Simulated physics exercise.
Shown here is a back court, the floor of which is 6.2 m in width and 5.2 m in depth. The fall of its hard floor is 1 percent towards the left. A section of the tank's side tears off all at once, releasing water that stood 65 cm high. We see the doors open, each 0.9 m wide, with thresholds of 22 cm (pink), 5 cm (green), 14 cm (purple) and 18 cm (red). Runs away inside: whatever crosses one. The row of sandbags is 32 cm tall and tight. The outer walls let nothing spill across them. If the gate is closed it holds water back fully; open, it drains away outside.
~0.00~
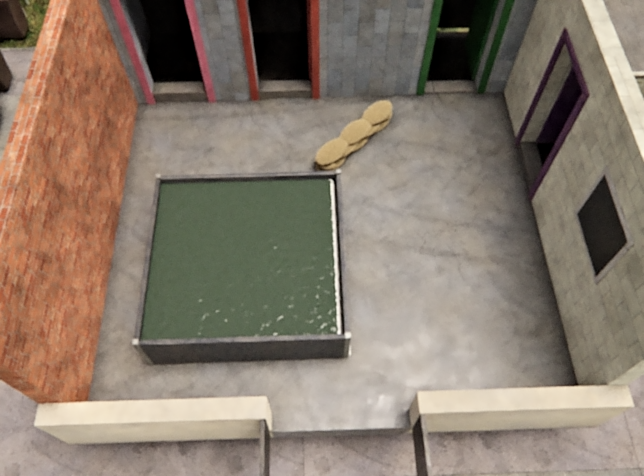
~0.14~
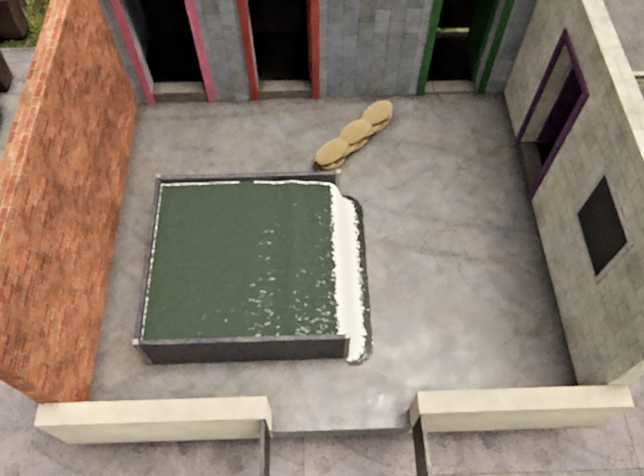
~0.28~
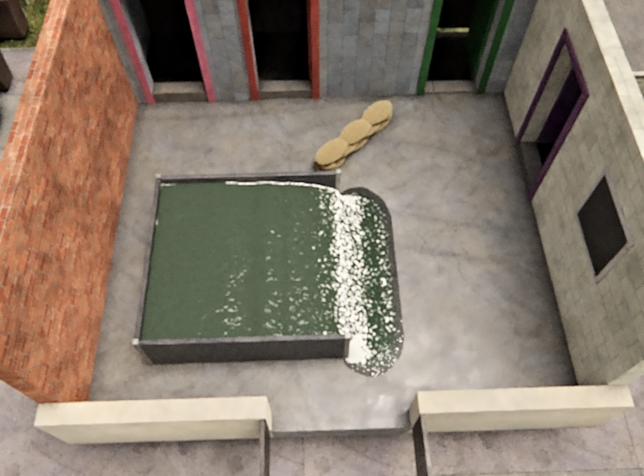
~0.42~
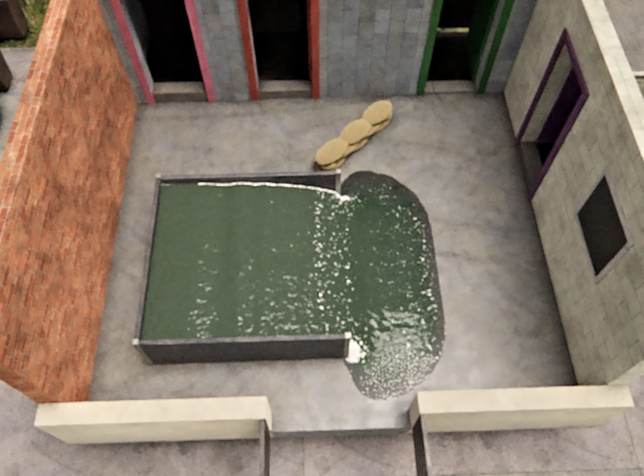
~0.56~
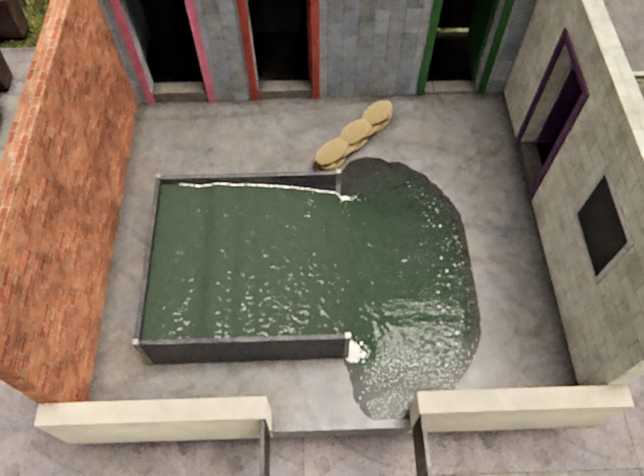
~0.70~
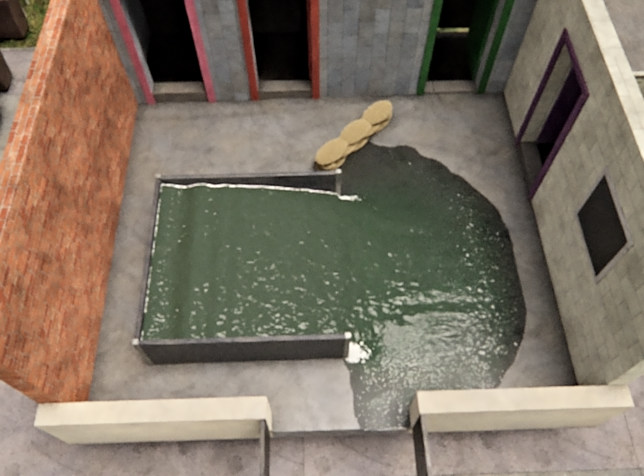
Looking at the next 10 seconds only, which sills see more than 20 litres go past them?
Over those seconds, the pink door sees 20 litres or less; the green door sees more than 20 litres; the purple door sees more than 20 litres; the red door sees 20 litres or less.
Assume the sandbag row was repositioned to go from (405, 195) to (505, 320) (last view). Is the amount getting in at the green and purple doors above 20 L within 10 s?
Checking the limit, green is too much, purple is fine.
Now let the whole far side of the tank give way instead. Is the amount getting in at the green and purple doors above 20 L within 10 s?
Here's how it goes: Green exceeds it, purple falls short.
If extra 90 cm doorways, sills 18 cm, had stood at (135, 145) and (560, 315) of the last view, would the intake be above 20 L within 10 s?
In that order: Below, past it.
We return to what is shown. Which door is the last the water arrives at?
The pink door.
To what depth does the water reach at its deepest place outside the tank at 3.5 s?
Some 32 cm deep.
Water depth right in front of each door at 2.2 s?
Depth readings (cm): Pink = 0; green = 9; purple = 26; red = 0.
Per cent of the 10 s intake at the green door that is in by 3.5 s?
About 20%.
After 1.4 s water covers 45 % of the floor and is deepest (42 cm) near (581, 401); pink door not reached, green door not reached, purple door 21 cm at the sill, 0 L in, red door not reached.
After 2.2 s water covers 50 % of the floor and is deepest (46 cm) near (578, 386); pink door not reached, green door 9 cm at the sill, 0 L in, purple door 26 cm at the sill, 22 L in, red door not reached.
After 3.5 s water covers 55 % of the floor and is deepest (32 cm) near (507, 106); pink door not reached, green door 23 cm at the sill, 102 L in, purple door 22 cm at the sill, 71 L in, red door not reached.
After 6.0 s water covers 90 % of the floor and is deepest (22 cm) near (369, 145); pink door 3 cm at the sill, 0 L in, green door 20 cm at the sill, 388 L in, purple door 13 cm at the sill, 87 L in, red door 4 cm at the sill, 0 L in.
After 10.0 s water covers 95 % of the floor and is deepest (14 cm) near (98, 348); pink door 10 cm at the sill, 0 L in, green door 8 cm at the sill, 538 L in, purple door 7 cm at the sill, 89 L in, red door 2 cm at the sill, 0 L in.
